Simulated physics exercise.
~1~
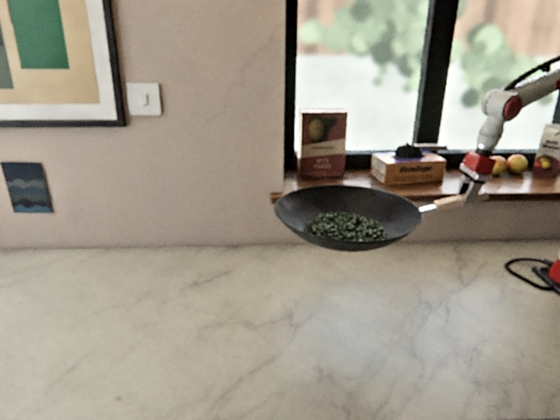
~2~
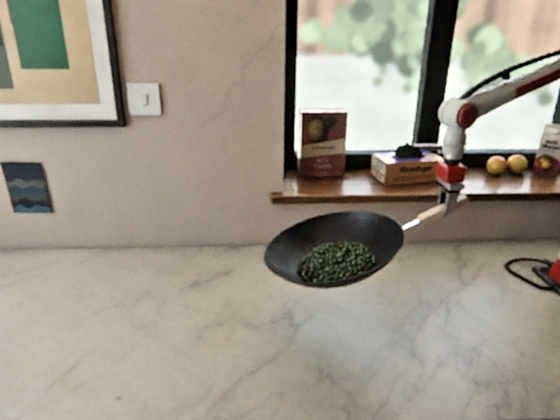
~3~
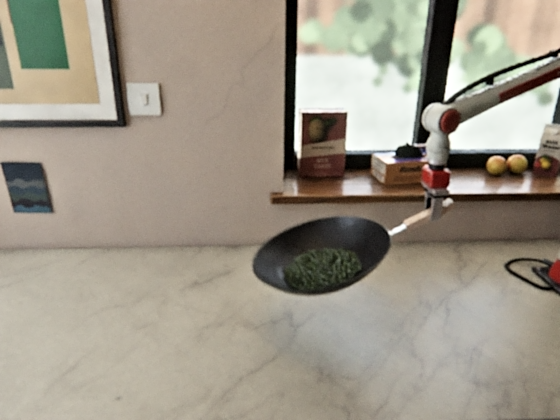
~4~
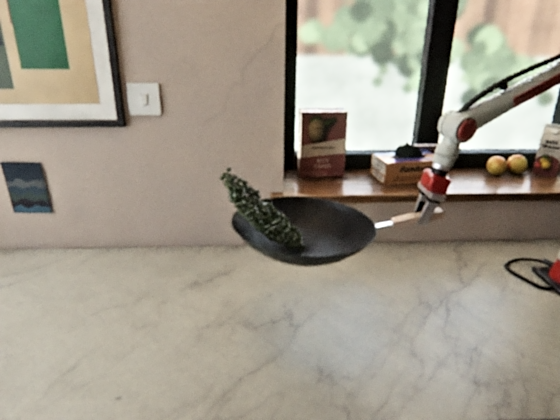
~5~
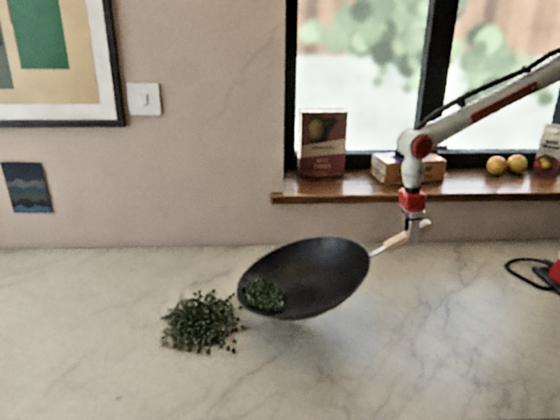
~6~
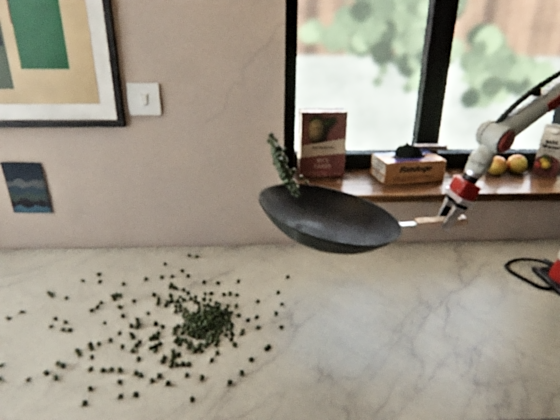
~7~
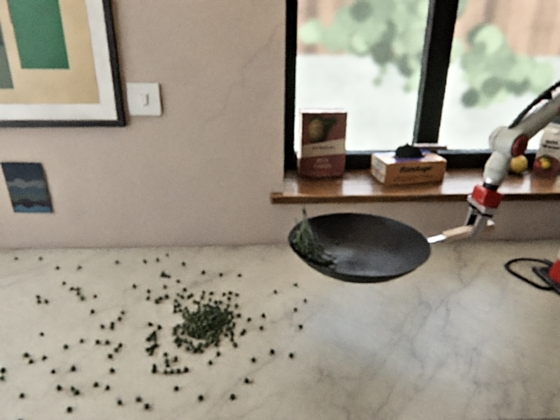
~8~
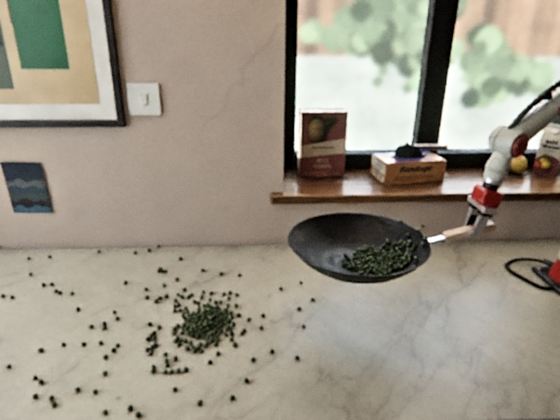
A robot arm holding a dark wok of small green beads dipped and tossed it, flinging many over the left rim onto the marble counter, where they scattered widely, then swung back right and levelled the wok with a smaller heap still inside.
